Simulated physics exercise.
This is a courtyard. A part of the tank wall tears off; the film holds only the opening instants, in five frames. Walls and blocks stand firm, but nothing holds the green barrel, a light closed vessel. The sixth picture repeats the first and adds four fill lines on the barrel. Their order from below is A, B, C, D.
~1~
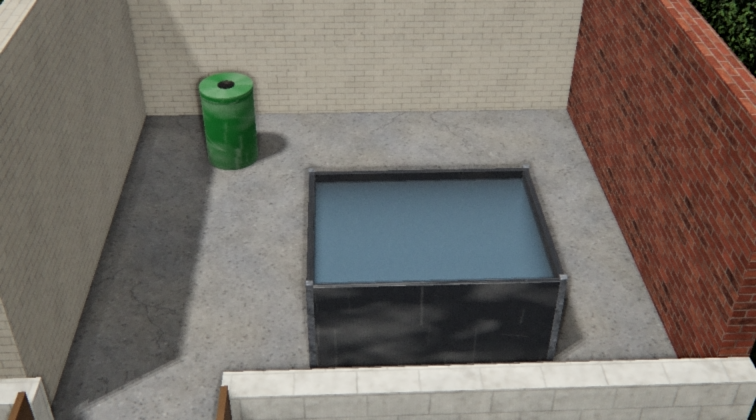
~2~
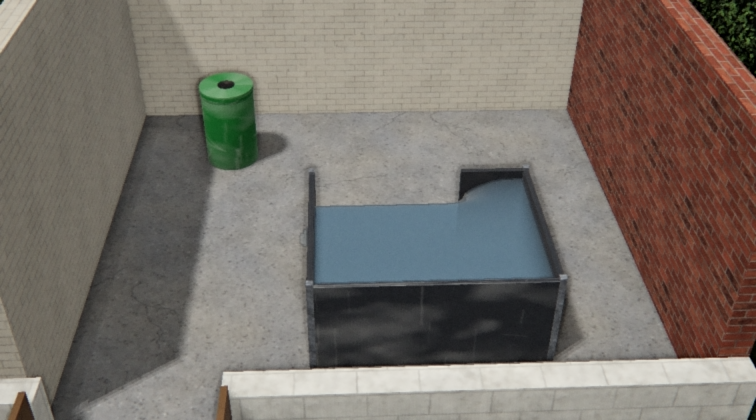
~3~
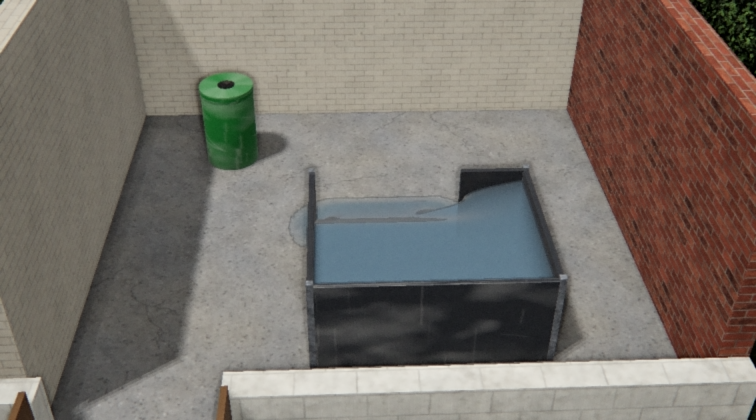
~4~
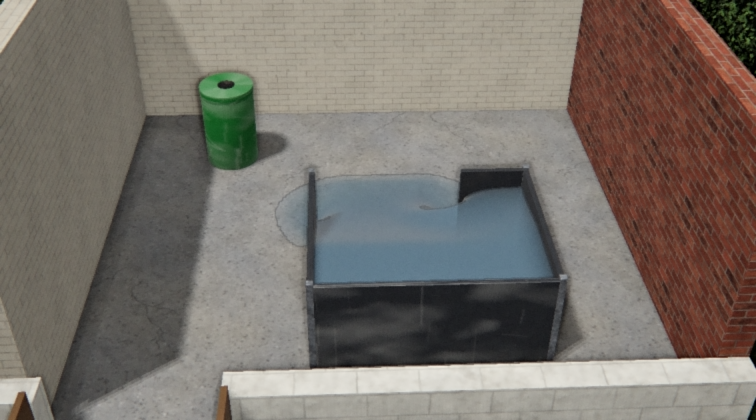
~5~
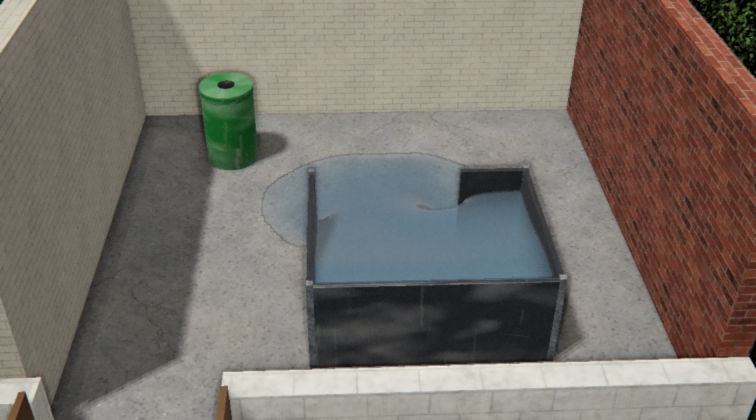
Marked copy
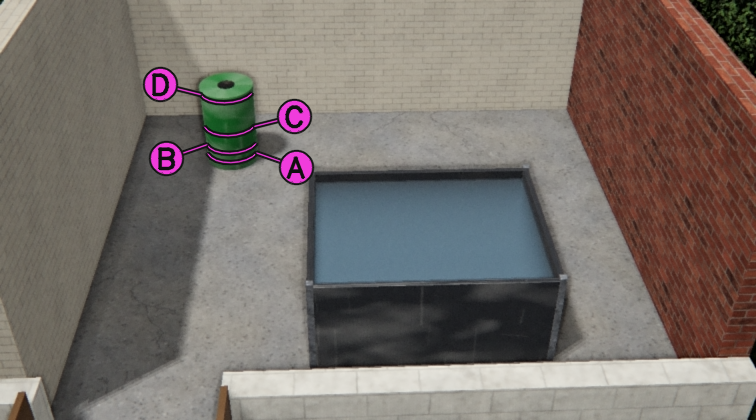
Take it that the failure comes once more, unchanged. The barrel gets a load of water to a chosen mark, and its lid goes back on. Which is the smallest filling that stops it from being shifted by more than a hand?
I would pick line C.
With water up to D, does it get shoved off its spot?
No, that is safe.
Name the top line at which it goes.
B.
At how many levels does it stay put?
Two.
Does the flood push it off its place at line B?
Yes, it does.
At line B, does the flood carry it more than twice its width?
No.
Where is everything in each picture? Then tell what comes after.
The first picture shows lid of the green barrel at (226, 85); tank full, its middle at (427, 230); open gate at (134, 380).
In the second picture, water covers 3 % of the ground, mostly out of sight from here.
In the third picture, water covers 6 % of the ground, mostly out of sight from here.
In the fourth picture, 10 % of the ground wet, in view closest to the barrel at (287, 210).
The fifth picture shows lid of the green barrel at (226, 85); 15 % of the ground wet, in view closest to the barrel at (289, 177).
On the marked copy, A at (230, 162); B at (229, 153); C at (228, 135); D at (224, 102); from the bottom up A, B, C, D.
With A, it is pushed about 6 times its own width away.
With B, it is pushed about its own width away.
With C, it does not move.
With D, it does not move.
